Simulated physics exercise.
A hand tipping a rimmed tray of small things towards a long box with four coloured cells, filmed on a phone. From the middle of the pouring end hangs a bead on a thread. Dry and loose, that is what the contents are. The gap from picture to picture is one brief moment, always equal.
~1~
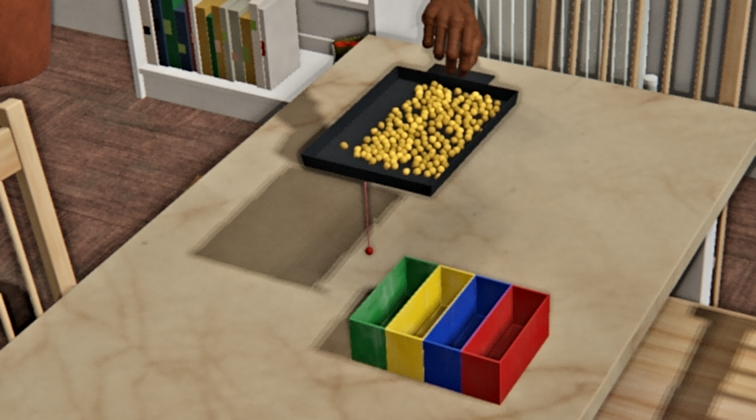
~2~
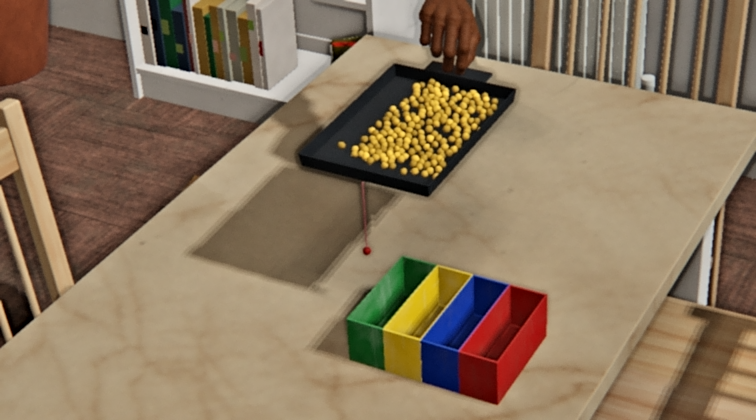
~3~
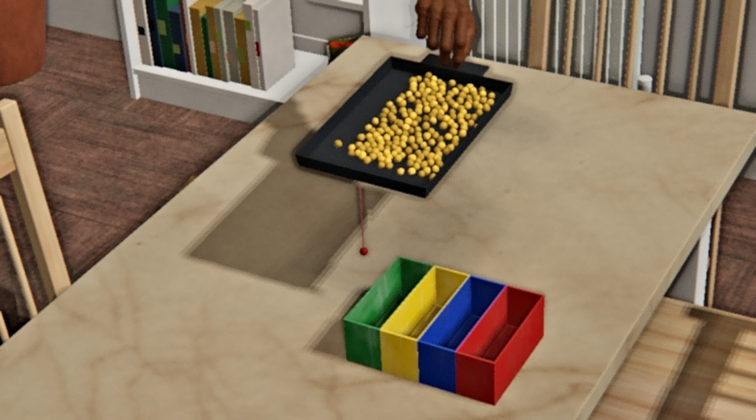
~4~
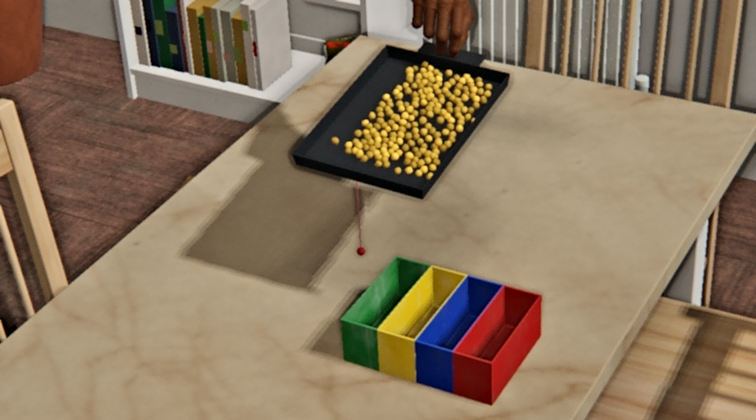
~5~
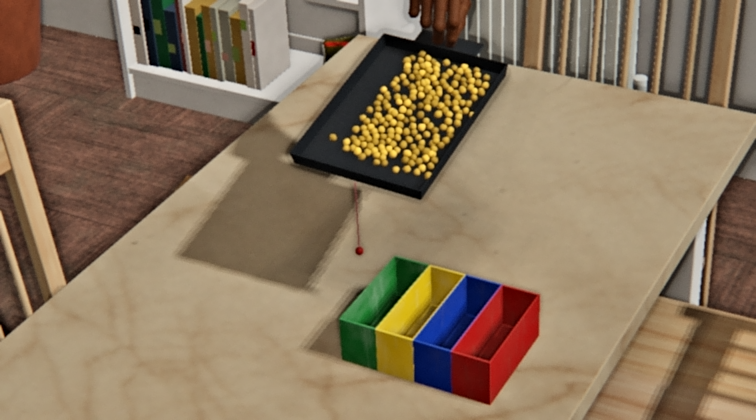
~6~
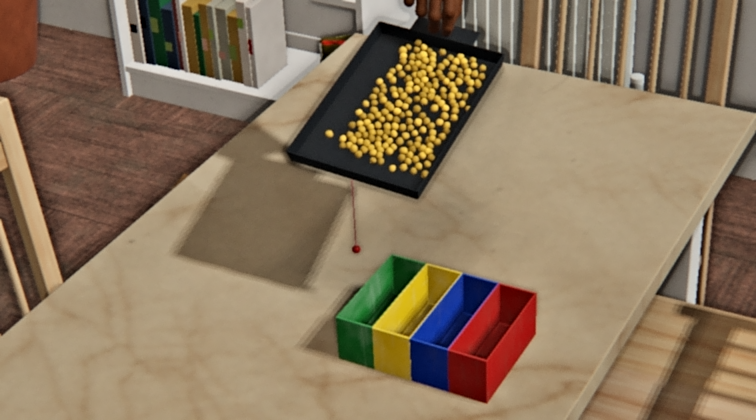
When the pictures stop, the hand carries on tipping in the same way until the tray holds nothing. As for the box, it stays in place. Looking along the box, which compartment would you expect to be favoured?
I would expect the green compartment to be favoured.
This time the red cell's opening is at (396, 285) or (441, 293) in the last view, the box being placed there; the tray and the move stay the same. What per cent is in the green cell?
Roughly 0% on the first try and 10% on the second.
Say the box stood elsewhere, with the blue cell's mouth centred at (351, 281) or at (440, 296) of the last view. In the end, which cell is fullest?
The red cell, then that yellow cell.
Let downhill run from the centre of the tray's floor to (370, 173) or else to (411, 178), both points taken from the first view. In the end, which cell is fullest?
The first time it is green, and the second time it is the green one.
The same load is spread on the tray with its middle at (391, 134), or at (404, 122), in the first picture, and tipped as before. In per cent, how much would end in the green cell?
30 per cent for the first try, 40 per cent for the second.
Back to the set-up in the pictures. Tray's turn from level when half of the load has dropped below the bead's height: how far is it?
About 110°.
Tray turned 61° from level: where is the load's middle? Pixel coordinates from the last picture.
The middle of the pieces shows up near (390, 151).
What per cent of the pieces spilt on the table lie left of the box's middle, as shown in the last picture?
Looks like close to 100 per cent of it.
Just after the last frame, tray tipped steeply; almost all on the tray; just a few in the yellow cell; just a few falling or outside the box.
A moment on, tray tipped past a quarter turn; almost all on the tray; just a few in the yellow cell; just a few in the blue cell; just a few in the green cell; just a few falling or outside the box.
Further on, tray tipped past a quarter turn; roughly half in the green cell; roughly a quarter in the yellow cell; just a few in the blue cell; roughly a quarter falling or outside the box.
When it is over, tray tipped past a quarter turn; roughly half in the green cell; roughly a quarter in the yellow cell; just a few in the blue cell; not one in the red cell; roughly a quarter outside the box.
